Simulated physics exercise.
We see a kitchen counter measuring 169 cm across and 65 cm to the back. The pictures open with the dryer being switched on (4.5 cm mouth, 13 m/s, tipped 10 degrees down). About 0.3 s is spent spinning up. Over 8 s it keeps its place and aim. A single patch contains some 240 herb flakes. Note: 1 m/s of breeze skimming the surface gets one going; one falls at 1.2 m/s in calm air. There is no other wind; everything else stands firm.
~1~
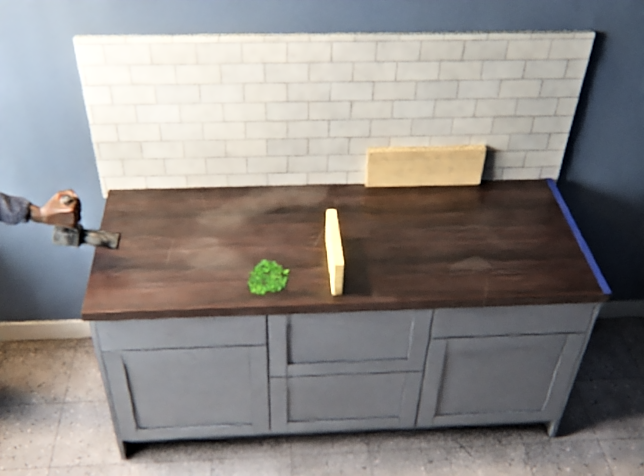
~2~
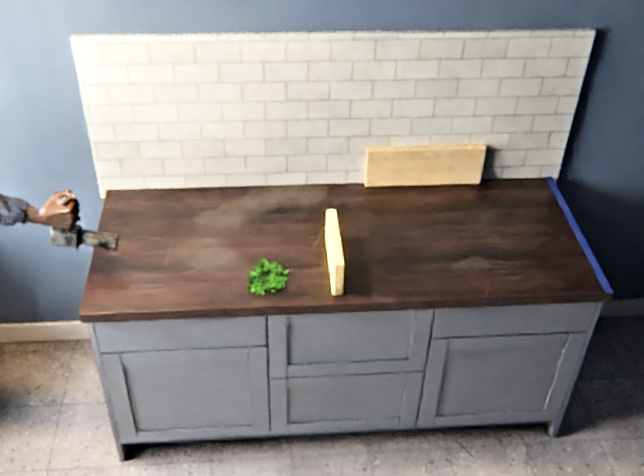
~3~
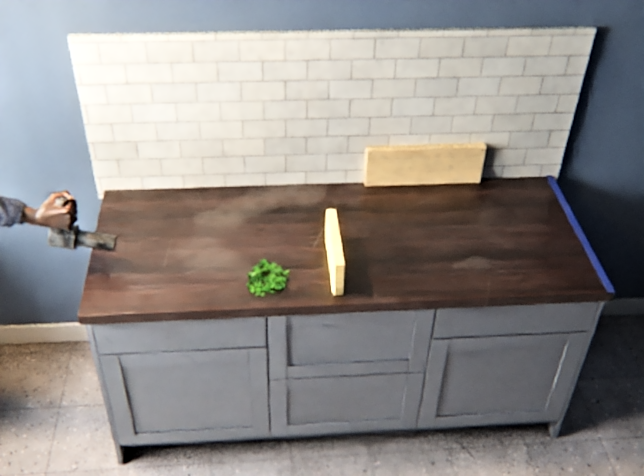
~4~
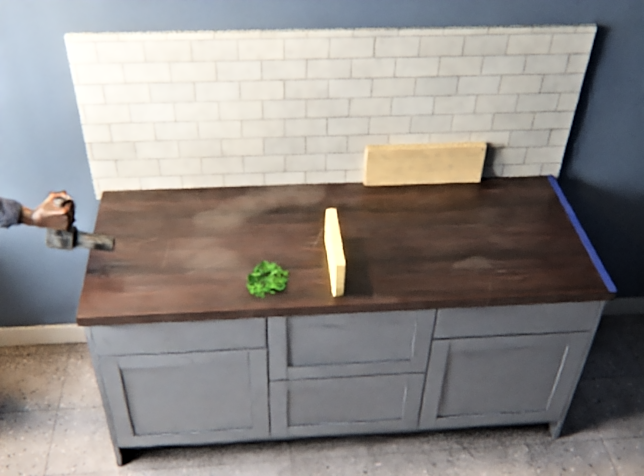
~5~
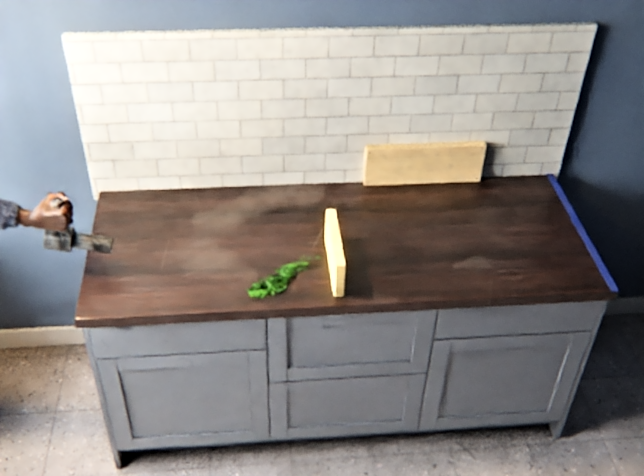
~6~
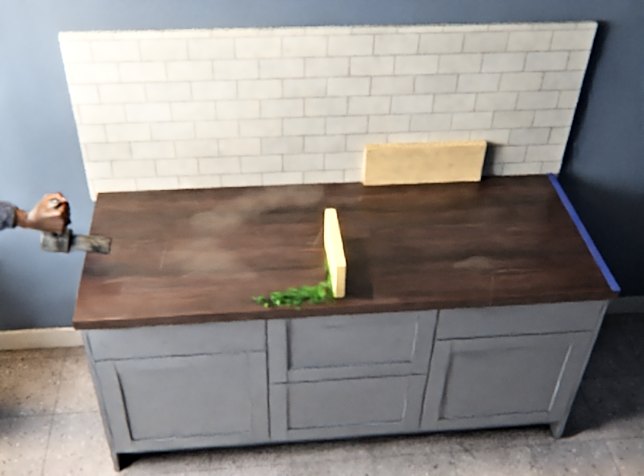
A small pile of green herb flakes sat still on the dark counter while a hand held a dryer at the left, then spread and slid right, bunching against the upright pale board.
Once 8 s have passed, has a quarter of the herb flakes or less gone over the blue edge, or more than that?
I'd bet the limit of a quarter at that edge holds.
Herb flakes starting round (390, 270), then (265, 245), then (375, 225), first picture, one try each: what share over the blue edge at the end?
In turn about 0 %, 30 %, 4 %.
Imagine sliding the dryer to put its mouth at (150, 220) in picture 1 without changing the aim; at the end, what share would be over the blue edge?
About 0 %.
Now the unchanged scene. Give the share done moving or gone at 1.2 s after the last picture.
That works out to some 100 %.
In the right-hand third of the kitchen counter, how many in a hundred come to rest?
0 %.
Then, 1.2 s after the last picture, 0 % are over the blue edge; 98 % have settled or left.
Then, 2.2 s after the last picture, 0 % are over the blue edge; 99 % have settled or left.
Then, 4.1 s after the last picture, 0 % are over the blue edge; 99 % have settled or left.
Then, 7.7 s after the last picture, at the end, 0 % are over the blue edge.
